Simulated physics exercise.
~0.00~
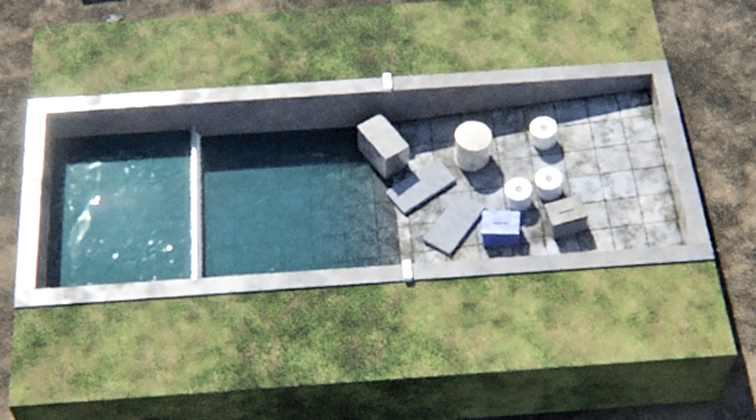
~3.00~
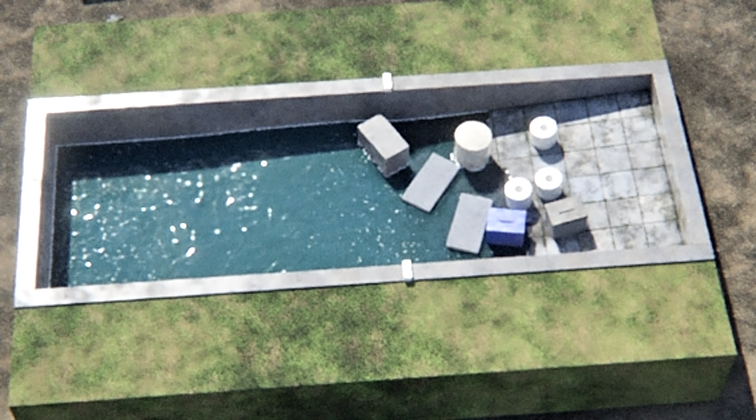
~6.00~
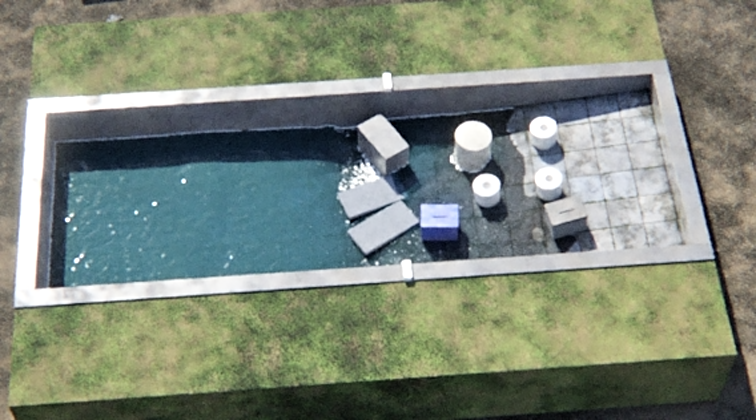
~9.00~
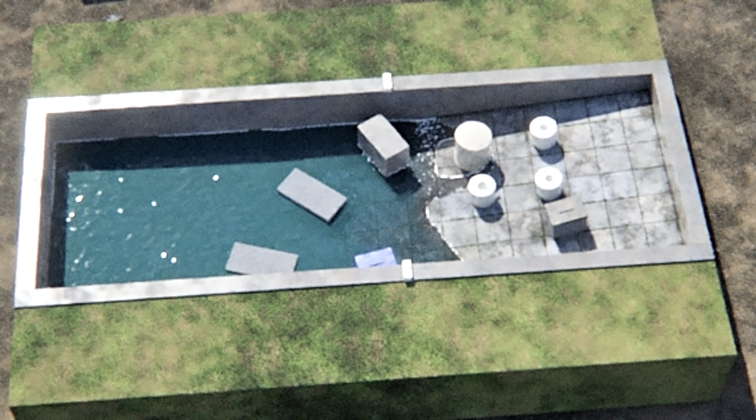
Water in a sloping concrete basin surging up the ramp, then draining back, carrying two grey slabs and a blue chest left.
